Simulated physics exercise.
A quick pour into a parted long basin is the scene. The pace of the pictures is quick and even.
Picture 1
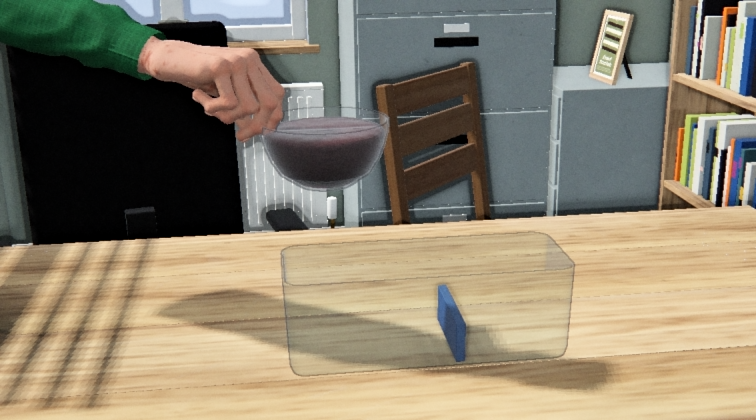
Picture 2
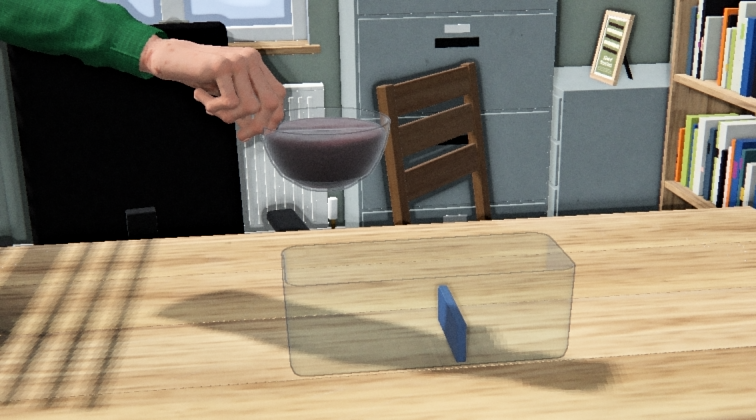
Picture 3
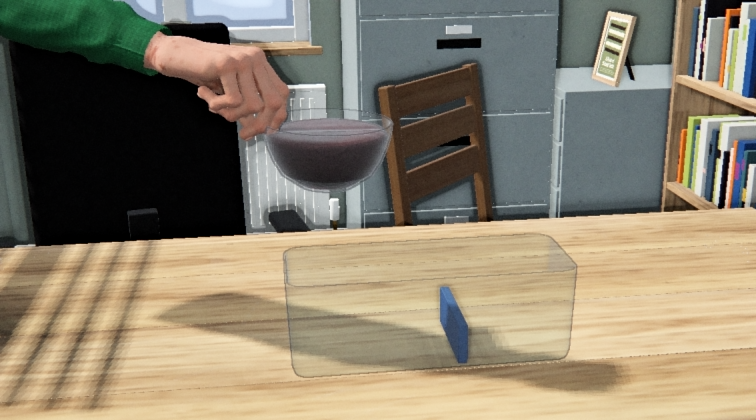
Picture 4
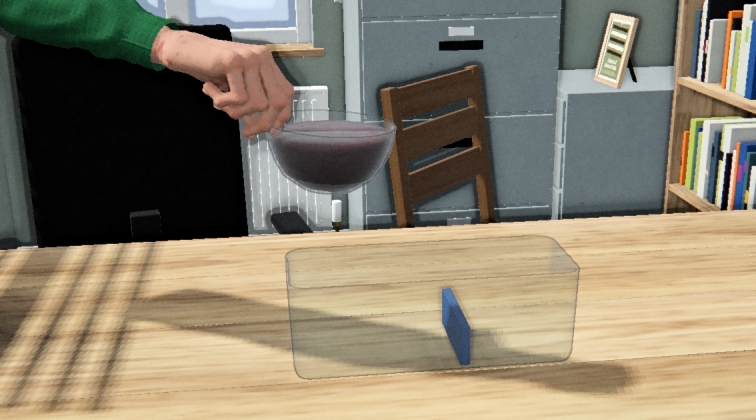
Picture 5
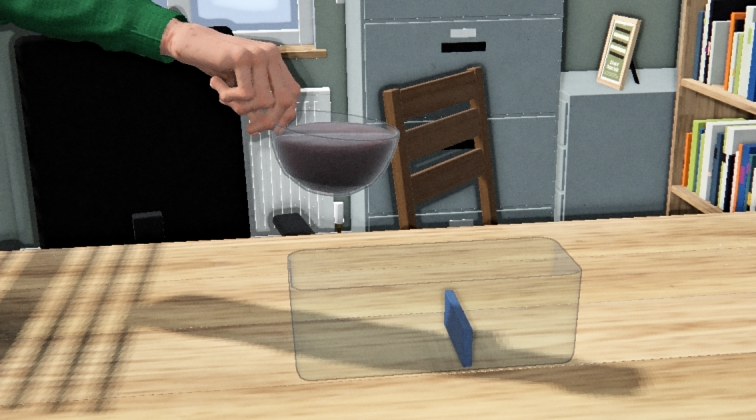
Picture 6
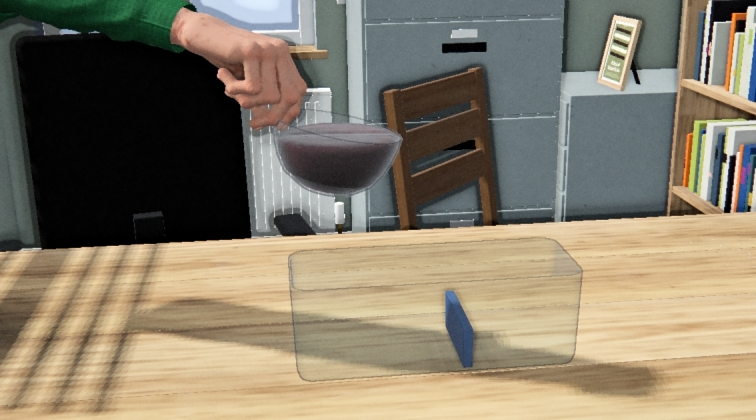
Above a wooden table, a hand in a green sleeve held a clear bowl of dark purplish liquid over a long see-through basin with a blue divider, and slowly tilted it slightly to the right.
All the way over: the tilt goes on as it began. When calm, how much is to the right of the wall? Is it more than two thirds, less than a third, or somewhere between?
Somewhere between a third and two thirds.
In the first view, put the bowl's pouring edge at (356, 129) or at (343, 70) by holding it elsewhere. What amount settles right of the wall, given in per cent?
First place gives some 0 %, second place some 5 %.
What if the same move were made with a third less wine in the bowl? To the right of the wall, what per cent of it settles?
About 15 percent.
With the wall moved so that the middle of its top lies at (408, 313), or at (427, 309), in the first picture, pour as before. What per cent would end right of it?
Try 1: Some 85 %; try 2: 75 %.
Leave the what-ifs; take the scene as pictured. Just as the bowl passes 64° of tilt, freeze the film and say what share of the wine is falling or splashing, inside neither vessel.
I'd say some 35 per cent.
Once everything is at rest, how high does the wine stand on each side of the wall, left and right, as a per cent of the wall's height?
Close to 30 for the left and 40 for the right.
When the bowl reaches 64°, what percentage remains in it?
Close to 45 per cent.
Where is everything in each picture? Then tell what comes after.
Tilt 0°; pouring edge (388, 119); surface from (263, 132) to (384, 127); the long basin's rim runs from (283, 267) to (561, 250); the wall's top is at (451, 305), in the first frame.
Tilt 1°; pouring edge (388, 120); surface from (263, 132) to (385, 127), in the second frame.
Tilt 2°; pouring edge (391, 123); surface from (266, 132) to (387, 129), in the third frame.
Tilt 5°; pouring edge (394, 127); surface from (269, 133) to (391, 132), in the fourth frame.
Tilt 8°; pouring edge (398, 133); surface from (274, 135) to (394, 134), in the fifth frame.
Tilt 13°; pouring edge (400, 138); surface from (277, 137) to (398, 134), in the sixth frame.
A moment on, the bowl is tipped part way and 44 per cent is still to pour, 10 is left of the wall and 13 right of it.
Next, the bowl is tipped on its side and 2 per cent is still to pour, 46 is left of the wall and 45 right of it.
Then the bowl is tipped right over and 0 per cent is still to pour, 54 is left of the wall and 45 right of it.
Later the bowl is tipped right over and 0 per cent is still to pour, 54 is left of the wall and 46 right of it.
At rest 54 per cent lies left of the wall, 46 right of it and 1 outside.
